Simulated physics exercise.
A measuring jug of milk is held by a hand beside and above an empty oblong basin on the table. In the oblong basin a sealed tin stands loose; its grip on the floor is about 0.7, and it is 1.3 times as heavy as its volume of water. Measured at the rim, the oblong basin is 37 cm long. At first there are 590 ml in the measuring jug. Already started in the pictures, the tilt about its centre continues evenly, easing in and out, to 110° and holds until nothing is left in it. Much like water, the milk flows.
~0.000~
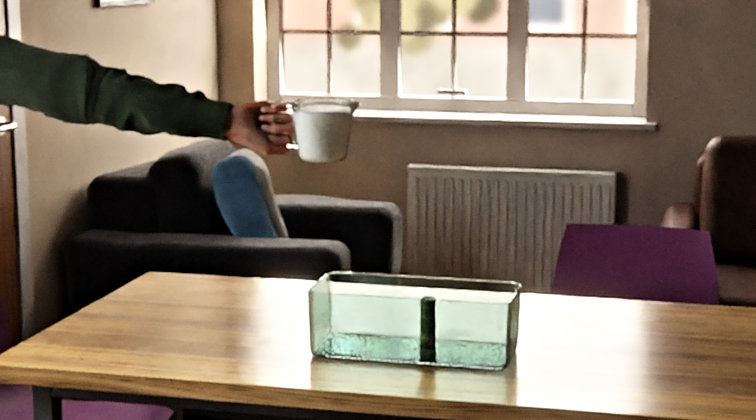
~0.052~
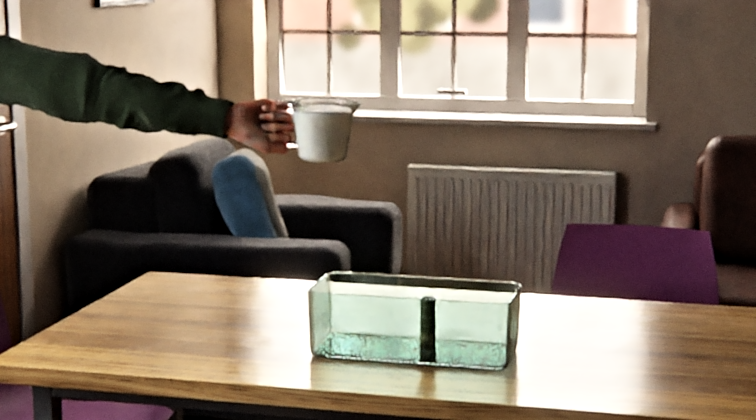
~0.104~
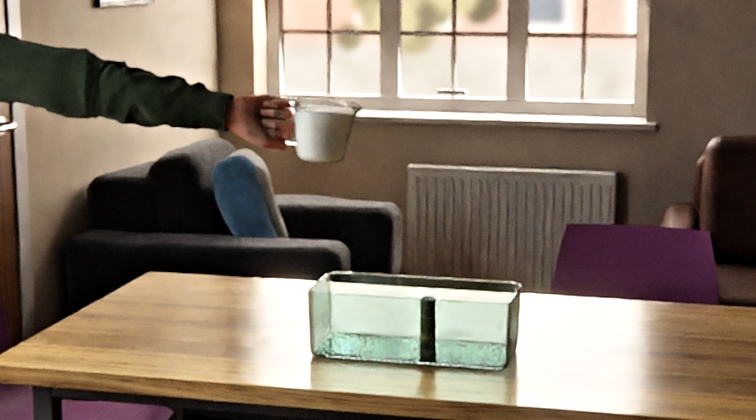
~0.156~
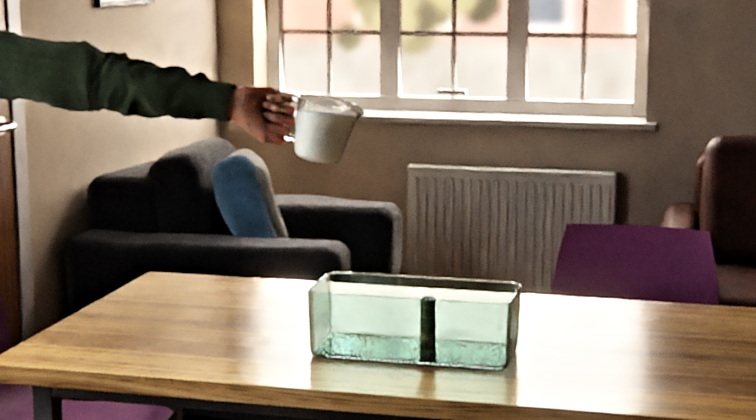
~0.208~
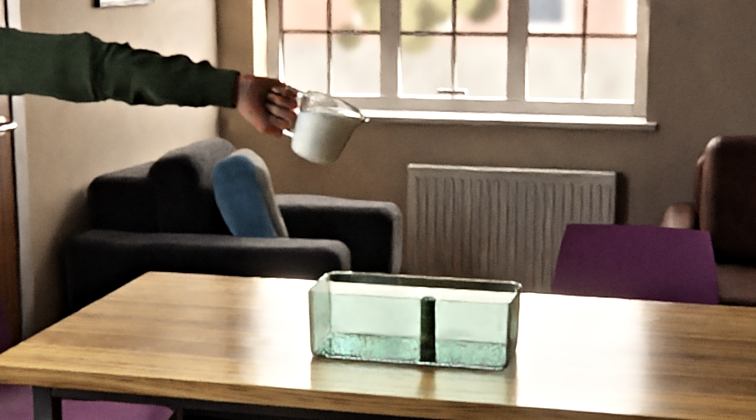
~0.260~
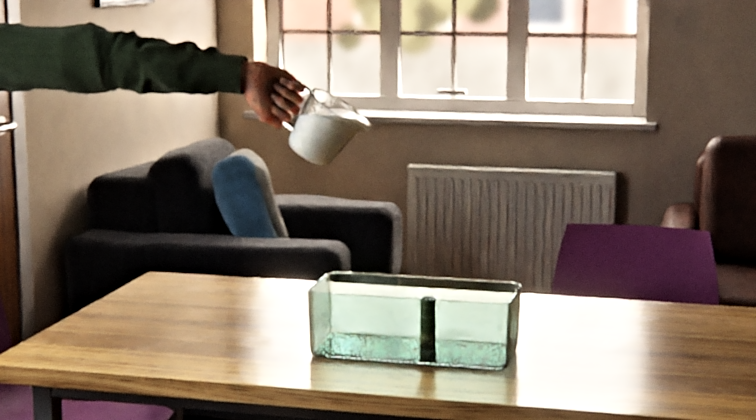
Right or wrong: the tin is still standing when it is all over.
Wrong, it has gone over.
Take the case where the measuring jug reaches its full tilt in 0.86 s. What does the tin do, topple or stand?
The tin would overturn.
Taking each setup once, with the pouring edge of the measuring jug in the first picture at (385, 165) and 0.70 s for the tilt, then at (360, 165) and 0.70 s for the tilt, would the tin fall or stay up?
Run one: It tumbles. Run two: It does not tip.
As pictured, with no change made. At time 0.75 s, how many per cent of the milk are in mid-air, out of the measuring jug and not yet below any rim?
Estimate: About 28 in a hundred.
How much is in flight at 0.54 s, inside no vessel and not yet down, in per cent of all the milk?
Roughly 50 percent.
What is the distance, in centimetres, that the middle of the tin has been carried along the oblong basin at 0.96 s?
Close to 9 cm.
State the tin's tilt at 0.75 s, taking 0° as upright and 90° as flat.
The tilt comes to near 20°.
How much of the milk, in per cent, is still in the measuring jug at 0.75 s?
4 %.
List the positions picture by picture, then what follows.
The first picture shows tilt 0°; pouring edge (360, 103); surface from (296, 109) to (352, 111); the oblong basin's rim runs from (318, 283) to (516, 294); the tin's top is at (428, 300).
The second picture shows tilt 2°; pouring edge (361, 104); surface from (297, 109) to (353, 111).
The third picture shows tilt 6°; pouring edge (363, 108); surface from (298, 108) to (354, 112).
The fourth picture shows tilt 13°; pouring edge (365, 113); surface from (301, 108) to (358, 114).
The fifth picture shows tilt 22°; pouring edge (368, 120); surface from (303, 111) to (361, 116).
The sixth picture shows tilt 33°; pouring edge (369, 129); surface from (301, 118) to (361, 121); 2 per cent is over the edge.
Then, 0.54 s in, the tilt is 97° and 41 per cent is still to pour; the tin stands where it began.
Then, 0.75 s in, the tilt is 110° and 4 per cent is still to pour; the tin leans 18°.
Then, 0.96 s in, the tilt is 110° and 0 per cent is still to pour; the tin lies on its side.
Then, 1.20 s in, the tilt is 110° and 0 per cent is still to pour; the tin lies on its side.
Finally, the tin lies on its side.
